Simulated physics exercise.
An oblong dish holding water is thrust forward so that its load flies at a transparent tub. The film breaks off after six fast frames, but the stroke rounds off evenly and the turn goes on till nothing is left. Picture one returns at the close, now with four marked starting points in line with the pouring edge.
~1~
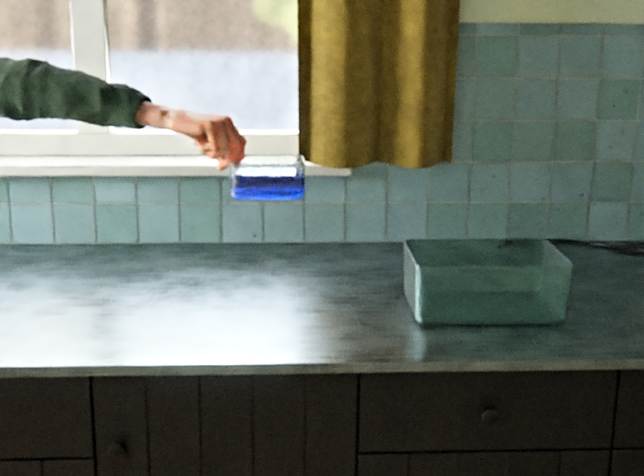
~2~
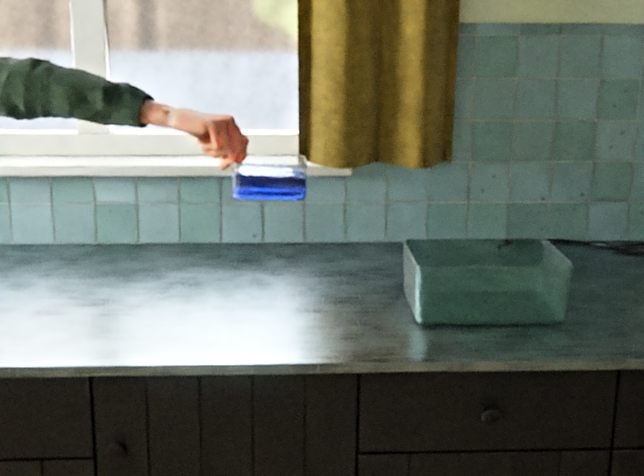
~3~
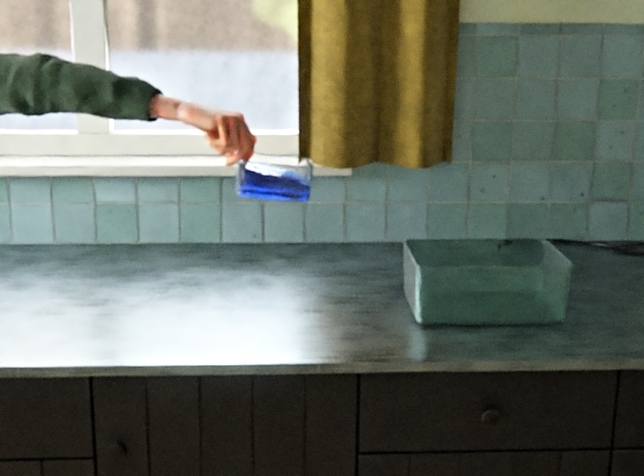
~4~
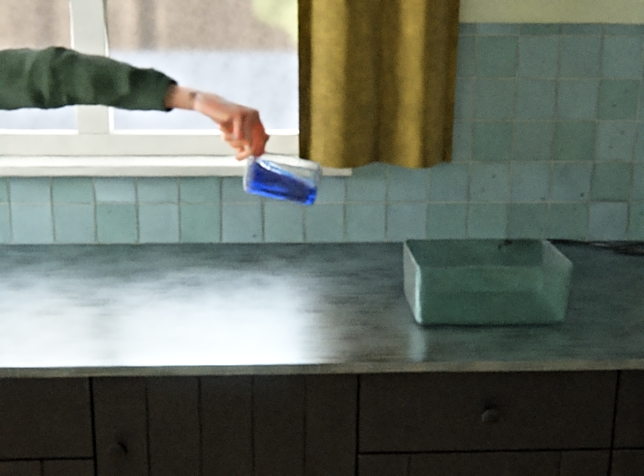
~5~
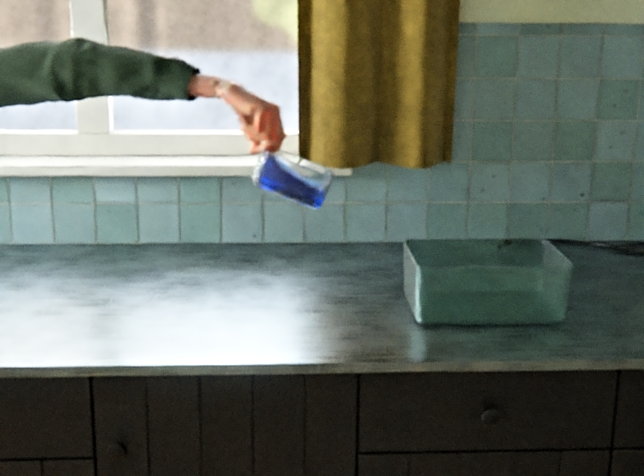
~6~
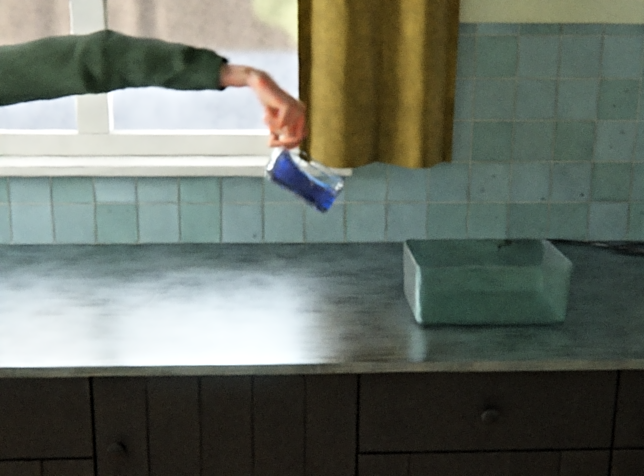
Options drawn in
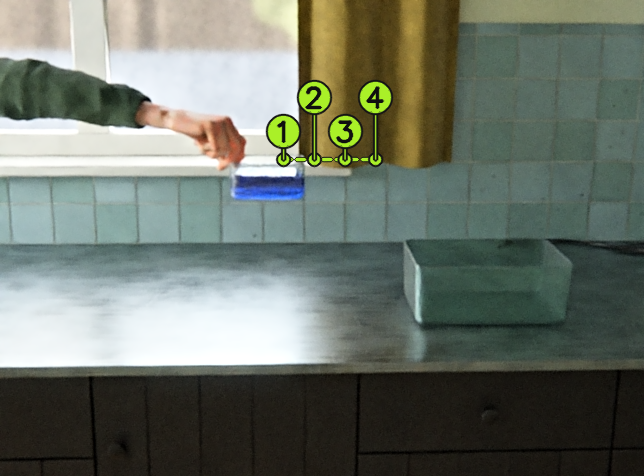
A hand in a dark green sleeve held a small clear dish of bright blue liquid above a counter, then moved it right and slightly down, tilting it toward an empty-looking see-through tub.
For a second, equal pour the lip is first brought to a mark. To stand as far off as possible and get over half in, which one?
Take 1.
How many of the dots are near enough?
All of the four.
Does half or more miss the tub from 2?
No, not at all.
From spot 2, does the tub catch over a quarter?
Yes, it does.
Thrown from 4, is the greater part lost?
No, that is safe.
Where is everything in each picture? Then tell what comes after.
In the first picture, upright, lip at (302, 159); tub from (415, 324) to (566, 322); nothing has left yet.
In the second picture, upright, lip at (304, 160); nothing has left yet.
In the third picture, tipped about 5°, lip at (311, 162); nothing has left yet.
In the fourth picture, tipped about 12°, lip at (320, 167); nothing has left yet.
In the fifth picture, tipped about 22°, lip at (331, 173); nothing has left yet.
In the sixth picture, tipped about 33°, lip at (342, 180); nothing has left yet.
In lime, 1 at (283, 159); 2 at (314, 159); 3 at (345, 159); 4 at (375, 159).
With 1, about 75 % lands in the tub, 19 % falls short and 6 % goes beside or beyond.
With 2, about 79 % lands in the tub, 12 % falls short and 9 % goes beside or beyond.
With 3, about 84 % lands in the tub, 7 % falls short and 8 % goes beside or beyond.
With 4, about 93 % lands in the tub, 2 % falls short and 5 % goes beside or beyond.
